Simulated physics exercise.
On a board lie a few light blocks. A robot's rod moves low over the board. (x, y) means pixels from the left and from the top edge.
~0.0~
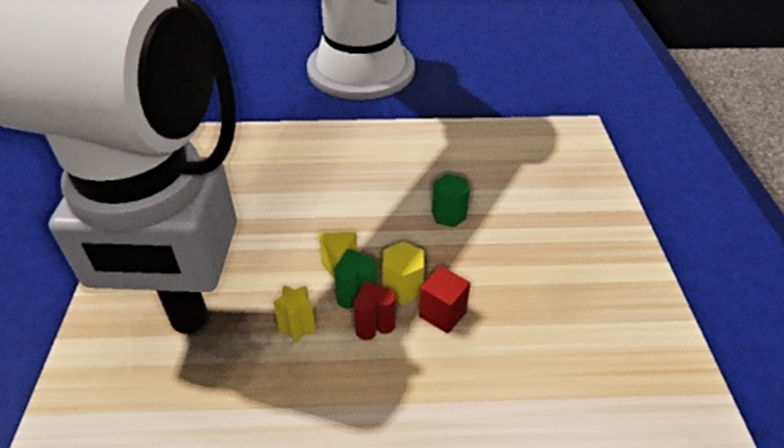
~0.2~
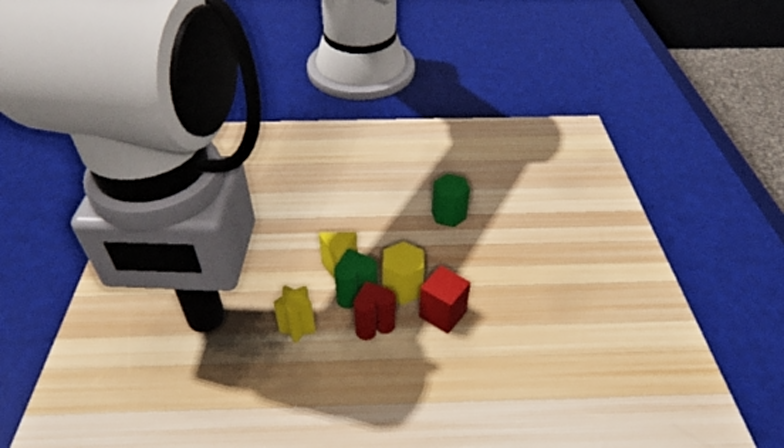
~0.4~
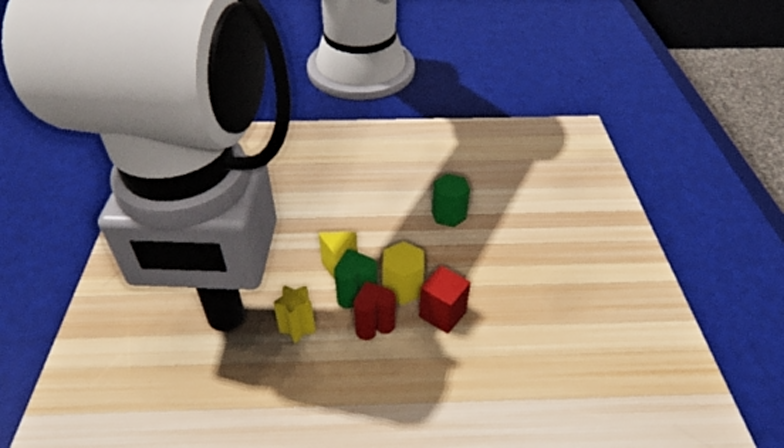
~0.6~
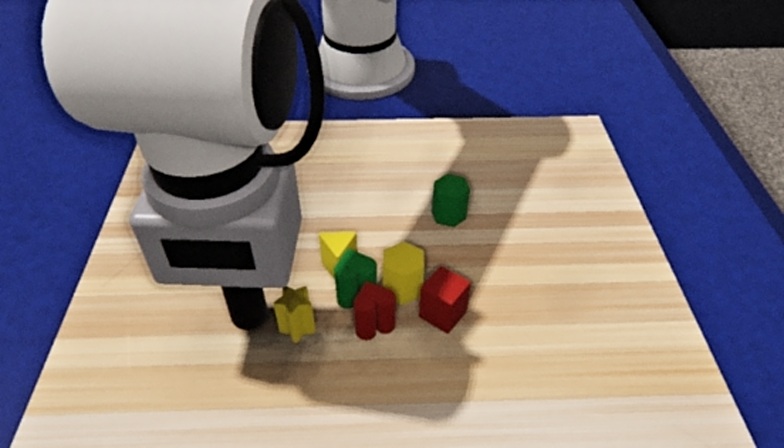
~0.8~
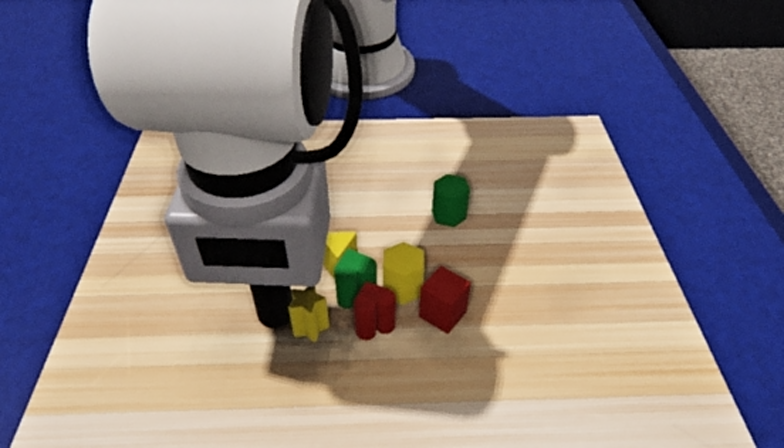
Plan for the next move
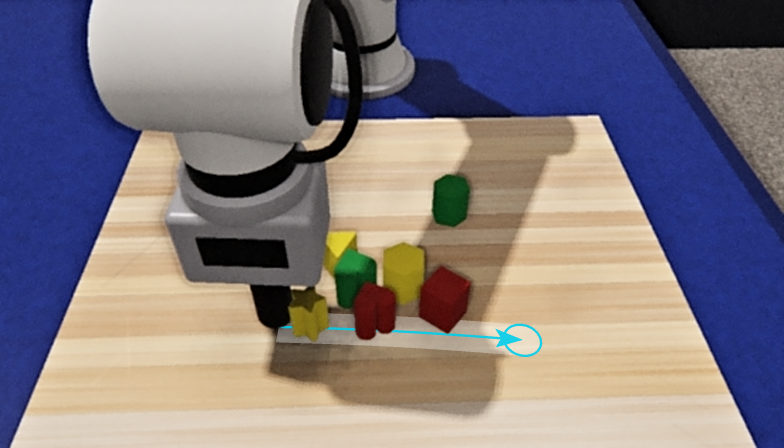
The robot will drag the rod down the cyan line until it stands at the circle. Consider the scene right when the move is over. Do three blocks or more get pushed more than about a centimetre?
Yes, it checks out.
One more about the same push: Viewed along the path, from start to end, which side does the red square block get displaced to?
The left-hand side.
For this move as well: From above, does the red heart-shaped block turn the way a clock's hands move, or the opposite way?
Looking down on the board, it turns counter-clockwise.
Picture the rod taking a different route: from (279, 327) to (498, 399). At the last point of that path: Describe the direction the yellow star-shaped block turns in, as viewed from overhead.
Spins counterclockwise.
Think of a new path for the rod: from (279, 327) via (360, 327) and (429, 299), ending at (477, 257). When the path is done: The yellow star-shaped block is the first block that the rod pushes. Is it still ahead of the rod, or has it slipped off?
The block gets away.
The line goes in a line from (279, 327) to (522, 340).
What follows on the original path. One third of the way, rod at (360, 318); yellow star-shaped block at (392, 306), turned 15° clockwise; red heart-shaped block at (424, 298), turned 65° anticlockwise; red square block at (455, 280), turned 15° clockwise.
Two thirds of the way, rod at (443, 322); yellow star-shaped block at (460, 331), turned 70° clockwise; red heart-shaped block at (487, 305); red square block at (469, 274).
At the end, rod at (526, 328); yellow star-shaped block at (472, 335), turned 110° clockwise; yellow triangular piece unmoved; green heart-shaped block unmoved; red heart-shaped block at (572, 311), turned 165° anticlockwise; red square block at (472, 274), turned 15° anticlockwise.
